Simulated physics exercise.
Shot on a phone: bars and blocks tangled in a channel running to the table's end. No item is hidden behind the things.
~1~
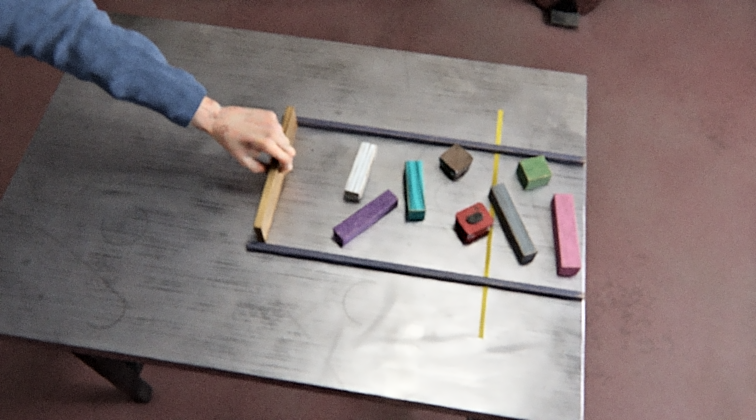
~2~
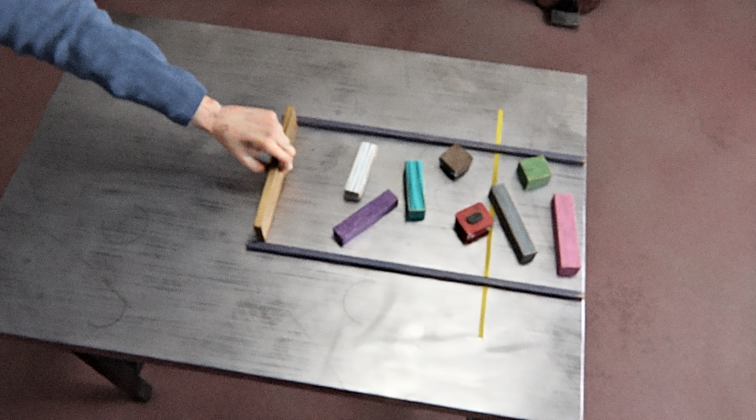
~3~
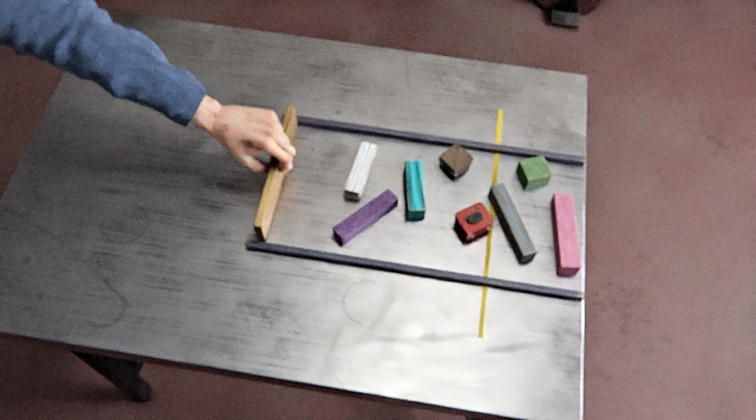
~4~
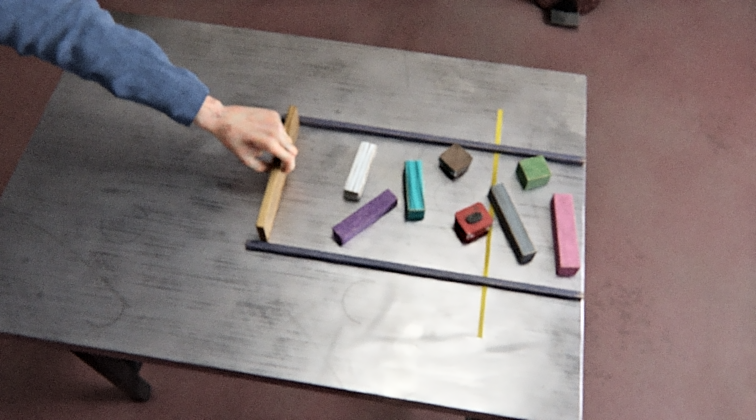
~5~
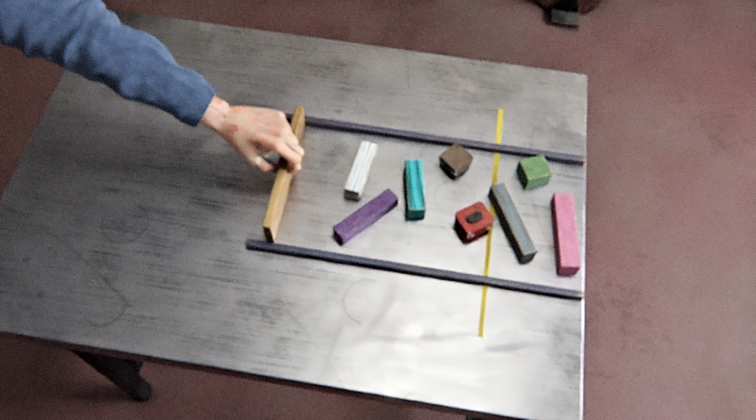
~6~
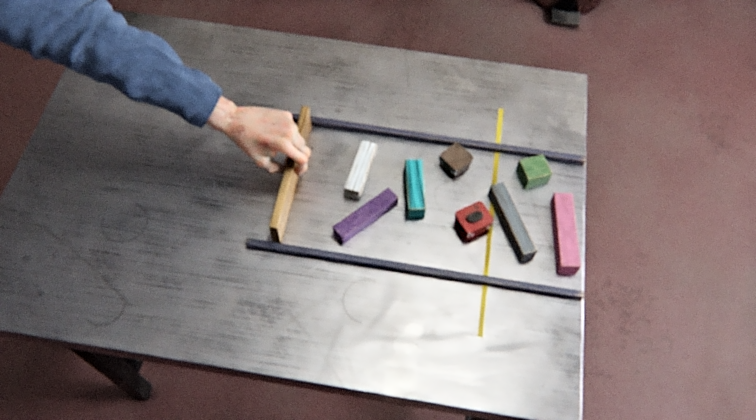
On a dark tabletop, a hand slides a wooden board slightly right toward scattered blocks.
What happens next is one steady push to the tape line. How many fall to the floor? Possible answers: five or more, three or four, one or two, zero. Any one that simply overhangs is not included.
Zero of them.
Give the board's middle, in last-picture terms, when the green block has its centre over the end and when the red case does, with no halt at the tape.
About (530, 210), and about (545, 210) for the other.
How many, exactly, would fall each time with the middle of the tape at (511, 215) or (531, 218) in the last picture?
1 and 3 down on the floor.
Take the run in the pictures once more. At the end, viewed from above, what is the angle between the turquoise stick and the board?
About 25° out of line.
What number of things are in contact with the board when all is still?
It is in contact with 2.
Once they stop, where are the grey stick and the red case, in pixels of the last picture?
Grey stick at (559, 227), red case at (531, 251).
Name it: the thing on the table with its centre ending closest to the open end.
It would be the pink bar.
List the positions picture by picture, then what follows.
In the first picture, pink bar (565, 234); green block (534, 173); grey stick (512, 222); board (277, 173); tape (492, 214).
In the second picture, green block (534, 173); red case (473, 223).
In the third picture, grey stick (512, 222); turquoise stick (415, 189).
In the fourth picture, pink bar (565, 233); purple bar (366, 216).
In the fifth picture, green block (534, 172); white stick (361, 170).
In the sixth picture, pink bar (565, 233); green block (534, 172); grey stick (512, 221); board (292, 173); tape (492, 212).
A little later, none off yet; pink bar at rest near (565, 233); green block at rest near (534, 172); grey stick at rest near (512, 221).
Next, none off yet; pink bar at rest near (565, 233); green block at rest near (534, 172); grey stick shifted a little near (528, 223).
When it is over, the number that fall off is zero.
